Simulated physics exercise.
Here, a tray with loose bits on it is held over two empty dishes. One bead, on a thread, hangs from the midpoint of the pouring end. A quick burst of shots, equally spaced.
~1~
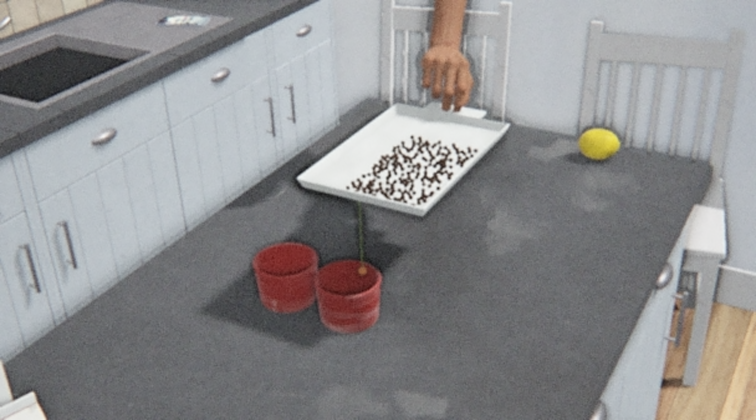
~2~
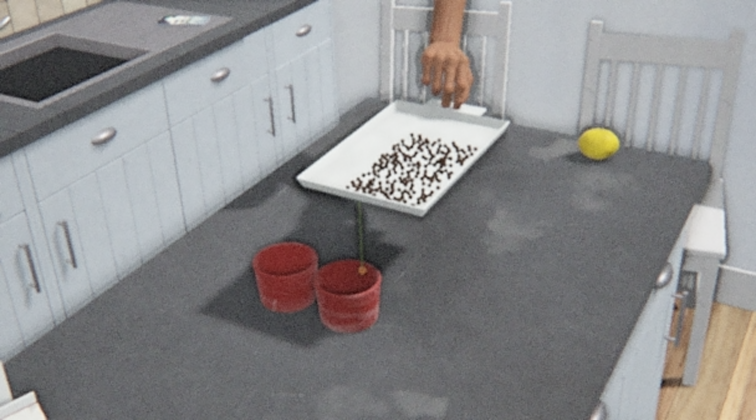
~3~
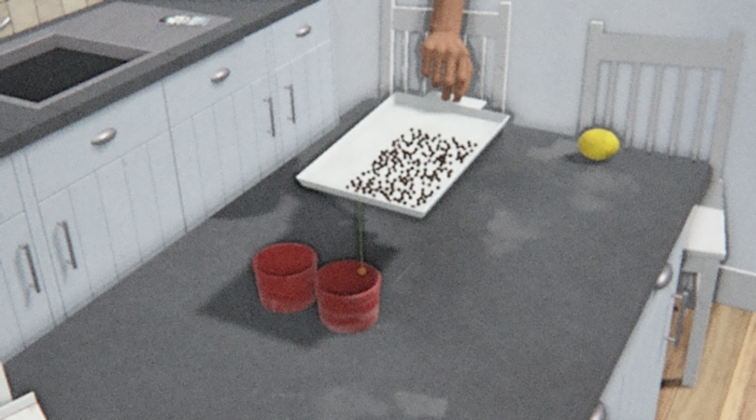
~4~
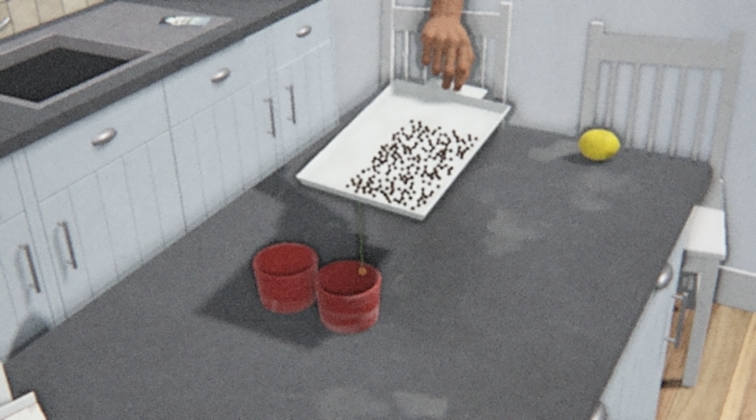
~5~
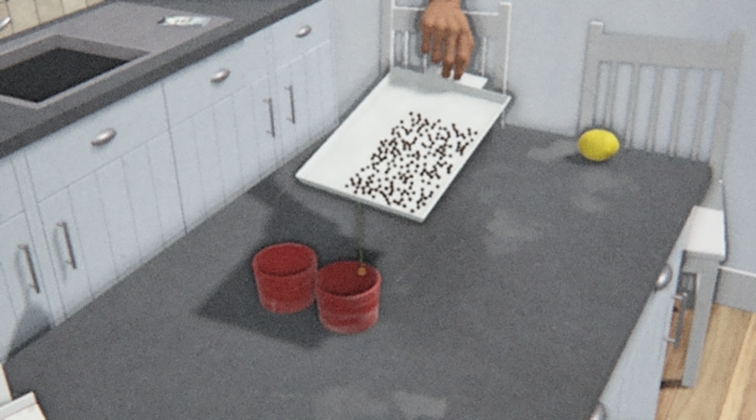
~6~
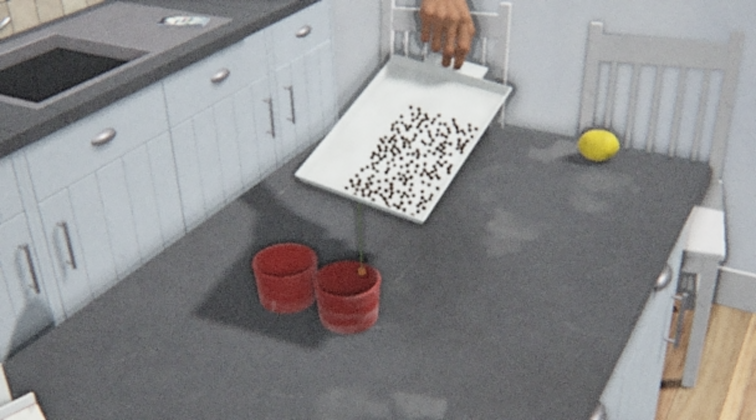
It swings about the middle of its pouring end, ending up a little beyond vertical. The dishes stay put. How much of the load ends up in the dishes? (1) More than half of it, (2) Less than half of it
Answer: 2.
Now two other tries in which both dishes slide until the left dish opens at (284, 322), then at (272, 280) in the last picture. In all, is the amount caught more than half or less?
First not half, then not half.
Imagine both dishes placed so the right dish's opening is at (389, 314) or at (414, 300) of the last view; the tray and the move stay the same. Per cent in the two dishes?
You'd get 60 in a hundred the first time and 100 in a hundred the second.
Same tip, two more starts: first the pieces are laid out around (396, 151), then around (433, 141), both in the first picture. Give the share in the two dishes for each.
Close to 0 in a hundred, then close to 0 in a hundred.
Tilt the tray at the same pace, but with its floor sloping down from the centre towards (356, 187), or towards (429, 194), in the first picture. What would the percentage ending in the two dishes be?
In order, some 50 % and some 0 %.
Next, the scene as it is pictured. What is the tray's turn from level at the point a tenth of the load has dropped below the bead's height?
Roughly 60 degrees.
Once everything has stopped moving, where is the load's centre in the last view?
Close to (417, 353).
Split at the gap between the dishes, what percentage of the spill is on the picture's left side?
I make it about 10 percent or so.
Soon, tray tipped steeply; about two thirds on the tray; a small part outside both; about a quarter in the air.
A while on, tray tipped past a quarter turn; nearly all outside both; a stray few in the air.
Towards the end, tray tipped past a quarter turn; all outside both.
Finally, tray tipped past a quarter turn; none in the right dish; none in the left dish; all outside both.
